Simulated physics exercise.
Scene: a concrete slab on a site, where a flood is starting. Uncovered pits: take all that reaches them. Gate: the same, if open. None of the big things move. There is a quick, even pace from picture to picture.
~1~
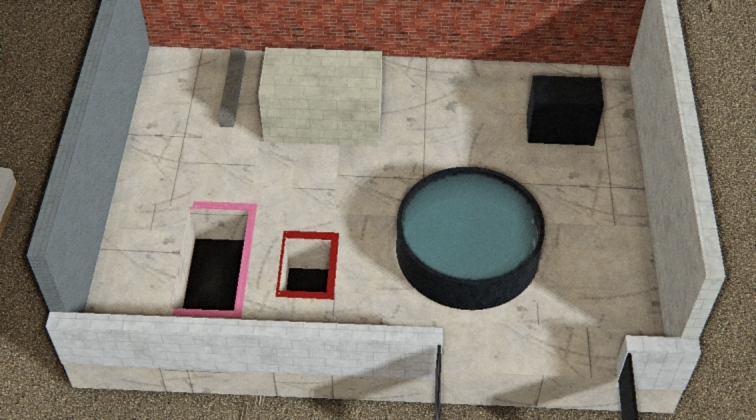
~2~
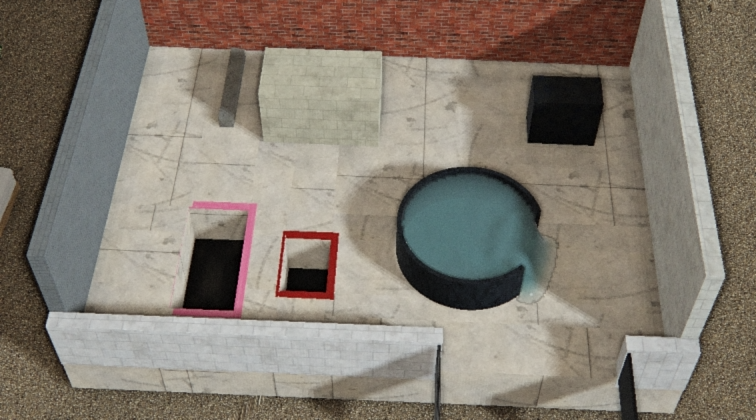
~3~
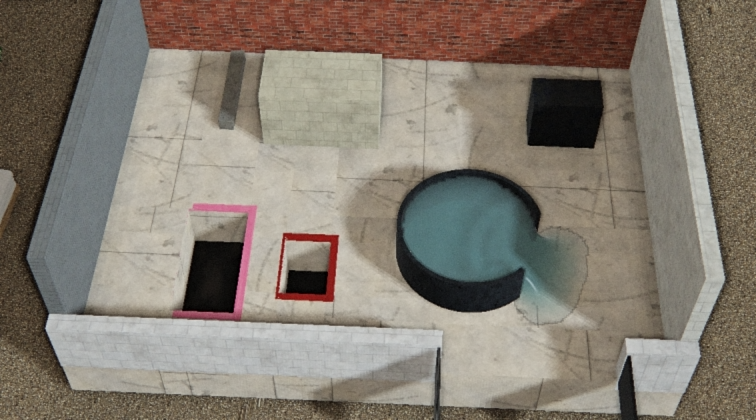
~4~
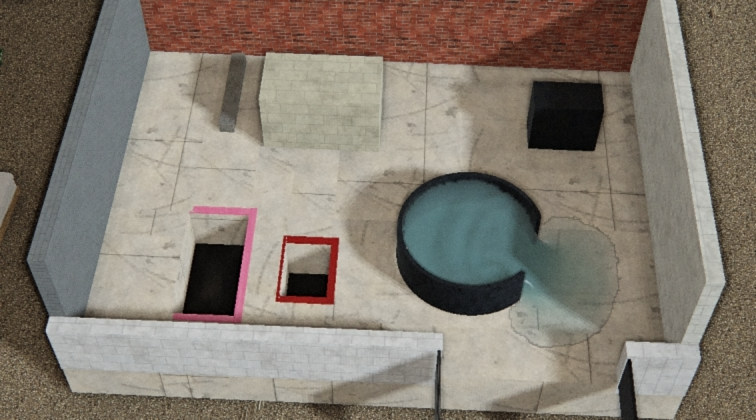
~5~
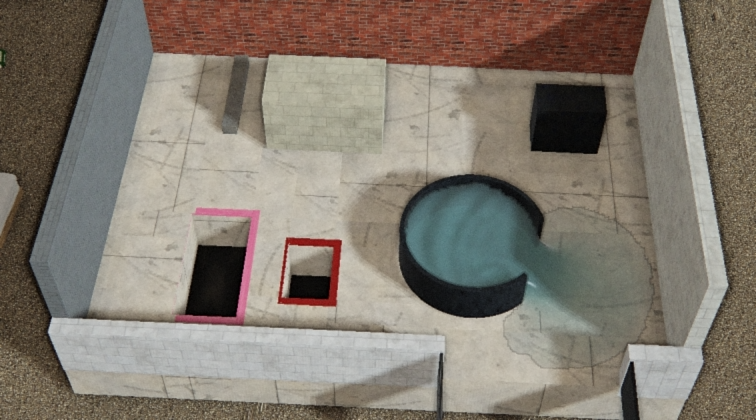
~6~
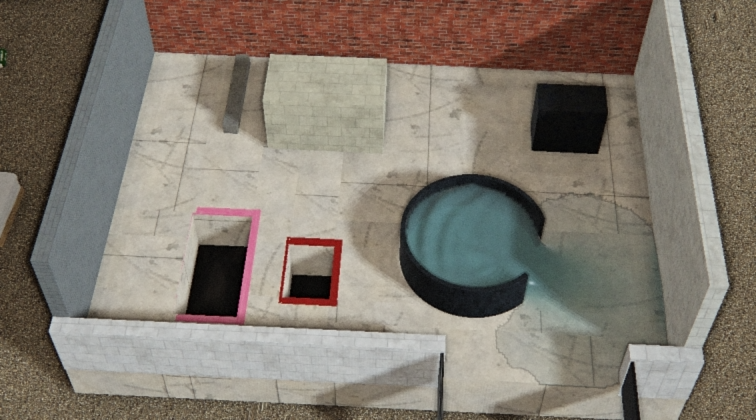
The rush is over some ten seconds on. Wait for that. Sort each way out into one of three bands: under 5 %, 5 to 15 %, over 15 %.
Sorted: Gate - over 15 %; pink pit - under 5 %; red pit - under 5 %.
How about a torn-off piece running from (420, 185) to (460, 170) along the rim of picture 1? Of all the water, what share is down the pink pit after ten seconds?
Pink: About 10 %.
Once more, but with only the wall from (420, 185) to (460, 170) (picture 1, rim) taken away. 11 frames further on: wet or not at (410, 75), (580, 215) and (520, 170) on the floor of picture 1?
Point 1: Inundated; point 2: Unwetted; point 3: Unwetted.
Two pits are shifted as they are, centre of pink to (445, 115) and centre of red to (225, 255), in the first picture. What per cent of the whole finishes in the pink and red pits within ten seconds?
Percentages by pit: Pink at 15, red at 0.
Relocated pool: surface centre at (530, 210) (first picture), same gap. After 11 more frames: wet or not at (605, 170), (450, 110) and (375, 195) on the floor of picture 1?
Going through the three spots, I'd say swamped, high and dry, high and dry.
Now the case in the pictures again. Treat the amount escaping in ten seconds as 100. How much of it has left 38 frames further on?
Near 70 in a hundred.
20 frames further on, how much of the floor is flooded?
That comes to about 25 per cent.
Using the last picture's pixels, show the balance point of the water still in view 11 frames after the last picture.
Around pixel (536, 271) of the last picture.
A moment on, water covers 10 % of the floor; the gate 1 %, the pink pit 0 %, the red pit 0 %.
Next, water covers 15 % of the floor; the gate 5 %, the pink pit 0 %, the red pit 0 %.
Then, water covers 25 % of the floor; the gate 12 %, the pink pit 0 %, the red pit 0 %.
Later, water covers 50 % of the floor; the gate 24 %, the pink pit 0 %, the red pit 0 %.
In the end, water covers 65 % of the floor; the gate 33 %, the pink pit 0 %, the red pit 1 %.
